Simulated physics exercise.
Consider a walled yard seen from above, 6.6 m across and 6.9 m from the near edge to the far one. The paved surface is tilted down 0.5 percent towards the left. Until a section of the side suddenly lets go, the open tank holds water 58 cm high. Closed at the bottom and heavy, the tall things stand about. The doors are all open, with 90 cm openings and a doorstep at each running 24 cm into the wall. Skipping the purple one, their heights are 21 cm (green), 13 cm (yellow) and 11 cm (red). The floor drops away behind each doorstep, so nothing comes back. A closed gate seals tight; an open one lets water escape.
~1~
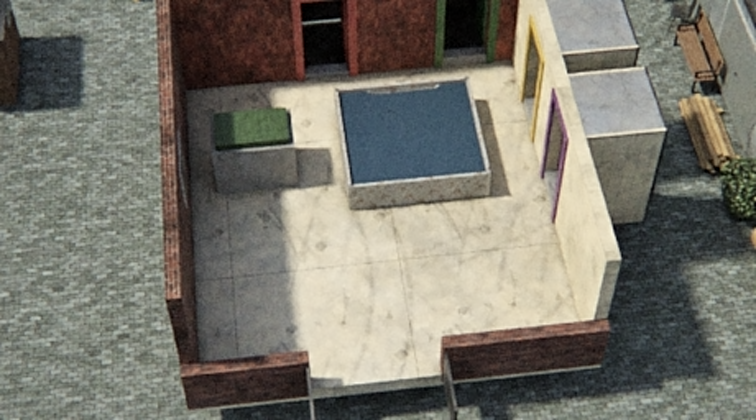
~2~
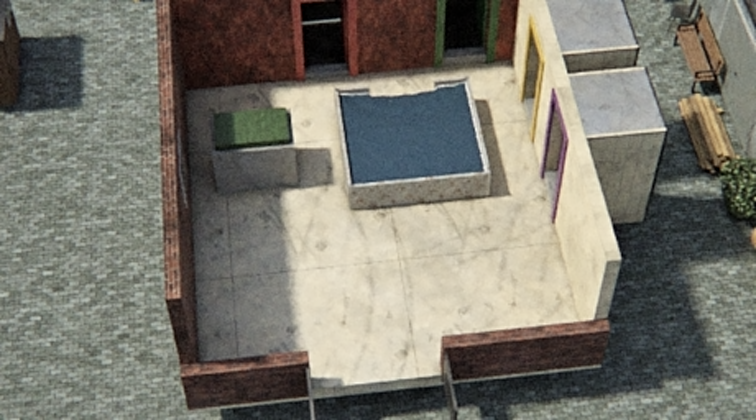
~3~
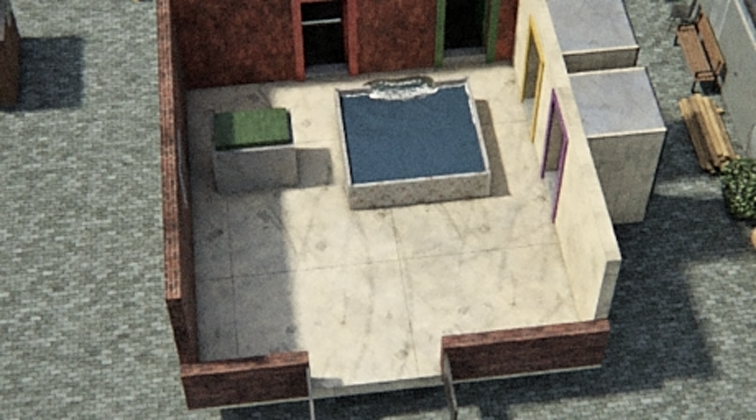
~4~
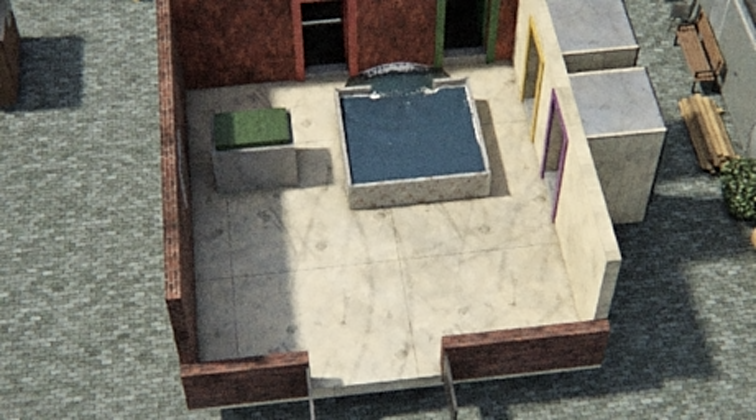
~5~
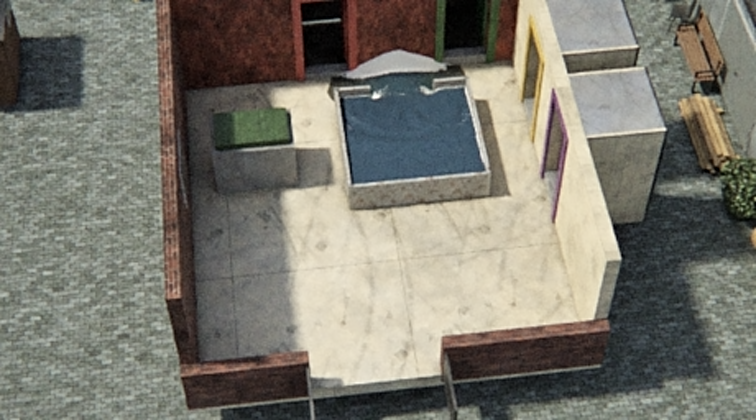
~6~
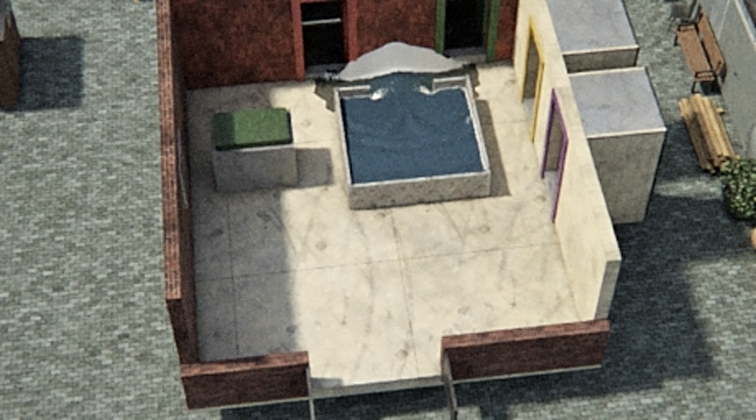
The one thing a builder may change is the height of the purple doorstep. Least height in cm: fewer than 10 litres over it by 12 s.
Approx. 6.5 cm.
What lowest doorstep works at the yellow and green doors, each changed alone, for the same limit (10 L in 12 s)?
You'd want some 13.5 cm at yellow and some 19 cm at green.
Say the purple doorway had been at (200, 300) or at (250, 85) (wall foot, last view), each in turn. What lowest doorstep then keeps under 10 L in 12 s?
Roughly 10.0 cm for the first and 14.0 cm for the second.
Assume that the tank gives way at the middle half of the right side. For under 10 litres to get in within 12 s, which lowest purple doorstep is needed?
You'd want it roughly 13.5 centimetres tall.
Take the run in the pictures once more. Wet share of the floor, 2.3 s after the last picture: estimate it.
About 35 per cent.
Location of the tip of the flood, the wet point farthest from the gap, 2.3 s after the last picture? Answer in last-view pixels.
Front tip: Approx. (193, 220) px.
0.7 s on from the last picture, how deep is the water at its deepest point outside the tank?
Up to some 48 centimetres, I'd say.
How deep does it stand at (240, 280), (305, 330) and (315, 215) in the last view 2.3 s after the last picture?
Some 0, 0 and 0 cm.
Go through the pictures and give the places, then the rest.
Still water, 58 cm deep, in the open tank at (410, 133); the purple door at (554, 163) is dry, in the first picture.
The gap is on the far side, the front 0.3 m out at a hidden place; the back of the open tank holds 58 cm, in the second picture.
Water pours out on the far side and has run 0.7 m, to (377, 83); about 10 cm deep outside, 58 cm at the back, in the third picture.
Water pours out on the far side and has run 1.0 m, to (434, 68); about 11 cm deep outside, 58 cm at the back, in the fourth picture.
The gap is on the far side, the front 1.1 m out at (455, 66); the back of the open tank holds 58 cm, in the fifth picture.
Water pours out on the far side and has run 1.4 m, to (472, 65); about 12 cm deep outside, 57 cm at the back; 3.0 m in a straight line remain to the purple door at (554, 163), in the sixth picture.
Then, 0.7 s after the last picture water covers 15 % of the floor, deepest (48 cm) near (394, 79); it has not reached the purple door.
Then, 2.3 s after the last picture water covers 35 % of the floor, deepest (34 cm) near (511, 74); 5 cm at the purple door, 0 litres in over its 25 cm doorstep.
Then, 11.3 s after the last picture water covers 100 % of the floor, deepest (14 cm) near (195, 259); 6 cm at the purple door, 0 litres in over its 25 cm doorstep.
At the purple door as built, the water peaked near 10 cm, 5.5 s after the last picture.
With a doorstep of 6 cm, 13 litres would have come in within the 12 s; with 8 cm, 3 litres. So under 10 litres takes about 6.5 cm.
